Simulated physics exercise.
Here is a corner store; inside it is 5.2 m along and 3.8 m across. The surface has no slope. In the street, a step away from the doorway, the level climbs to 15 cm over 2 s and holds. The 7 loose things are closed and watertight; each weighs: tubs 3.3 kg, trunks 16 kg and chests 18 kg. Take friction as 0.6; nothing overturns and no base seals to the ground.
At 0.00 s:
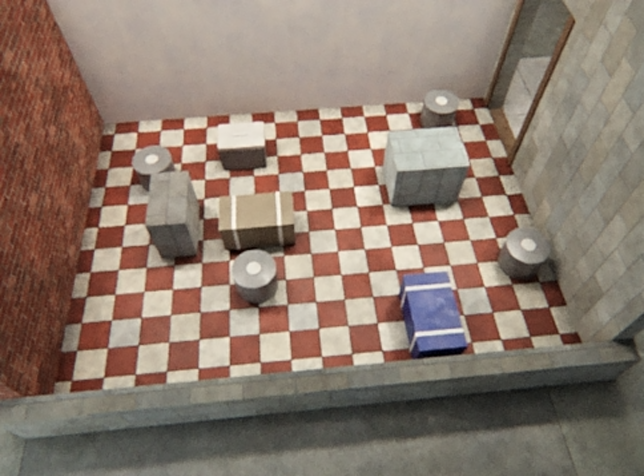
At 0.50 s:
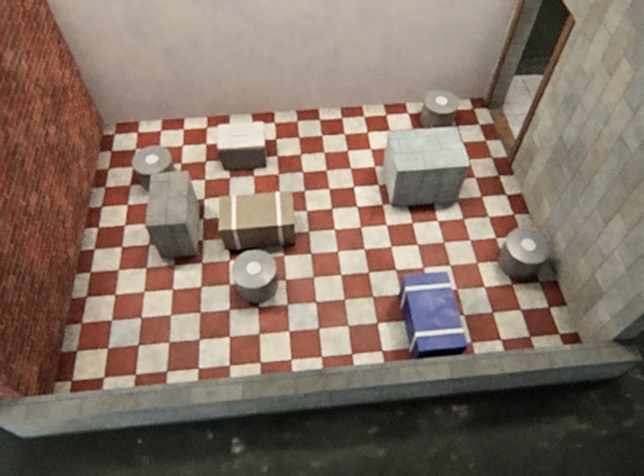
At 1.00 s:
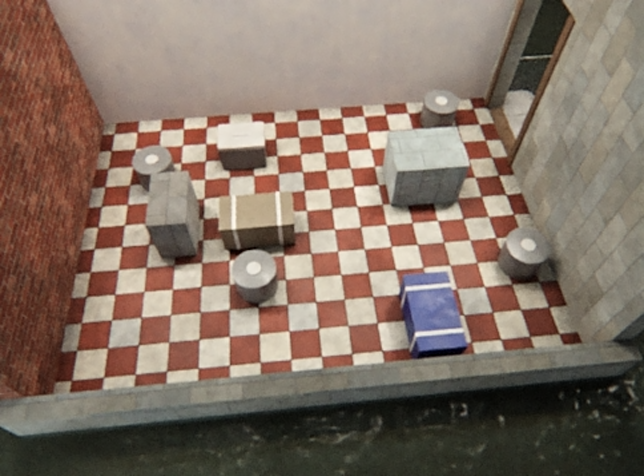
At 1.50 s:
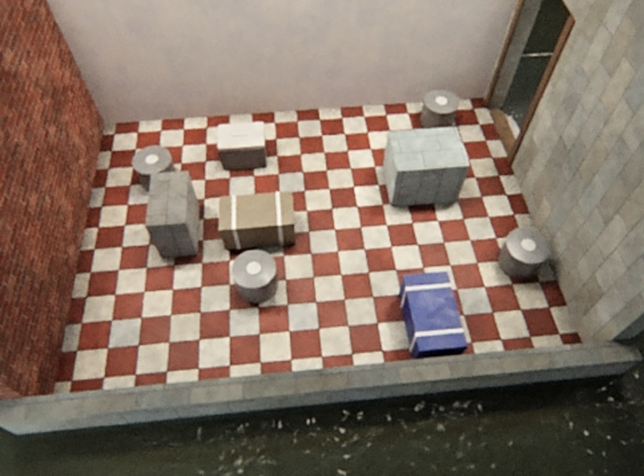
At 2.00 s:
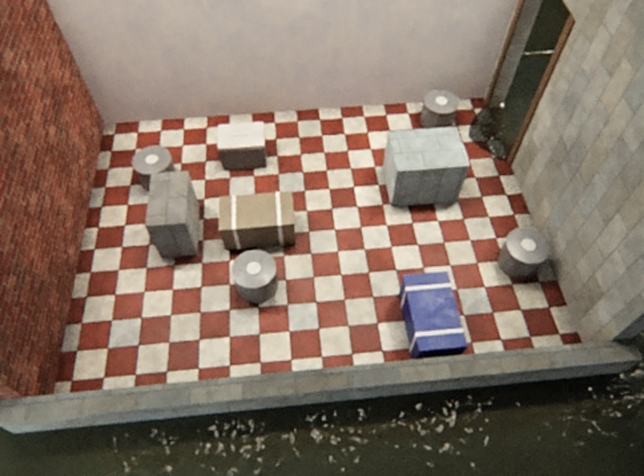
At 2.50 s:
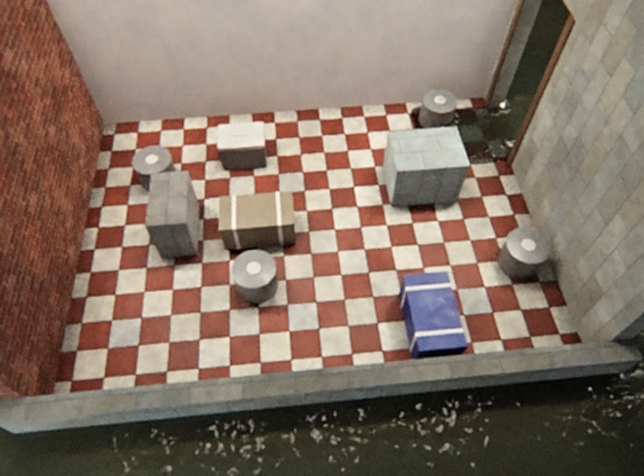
A small room with a red-and-white checkered floor, a brick wall at left and a doorway at upper right, is seen from a steady, high viewpoint. A blue trunk sits lower right, a brown one left of centre, among grey and pale blocks and four grey drums. Dark water spreads along the street outside, flecks drifting on it, then enters through the doorway onto the nearby tiles, while the objects stay still.
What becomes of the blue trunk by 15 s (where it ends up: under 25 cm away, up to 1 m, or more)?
Blue trunk barely shifts.
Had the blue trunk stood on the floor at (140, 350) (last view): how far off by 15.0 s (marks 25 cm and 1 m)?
It travels far.
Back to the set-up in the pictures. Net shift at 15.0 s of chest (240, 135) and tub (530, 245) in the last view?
In that order: 0 cm, 60 cm.
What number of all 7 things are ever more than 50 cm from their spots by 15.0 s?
5 of them.
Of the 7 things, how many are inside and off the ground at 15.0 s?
I count 6.
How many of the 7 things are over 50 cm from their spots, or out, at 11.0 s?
2 of them.
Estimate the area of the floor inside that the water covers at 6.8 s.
About 12.0 m2.
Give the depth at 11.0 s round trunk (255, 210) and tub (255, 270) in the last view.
About 3 and 1 cm.
After 3.5 s the blue trunk is near (434, 309), 0.0 m from its start, aground; 1 afloat.
After 6.8 s the blue trunk is near (434, 309), 0.0 m from its start, aground; 2 afloat.
After 11.0 s the blue trunk is near (434, 309), 0.0 m from its start, aground; 3 afloat.
After 15.0 s the blue trunk is near (445, 305), 0.1 m from its start, afloat; 6 afloat.
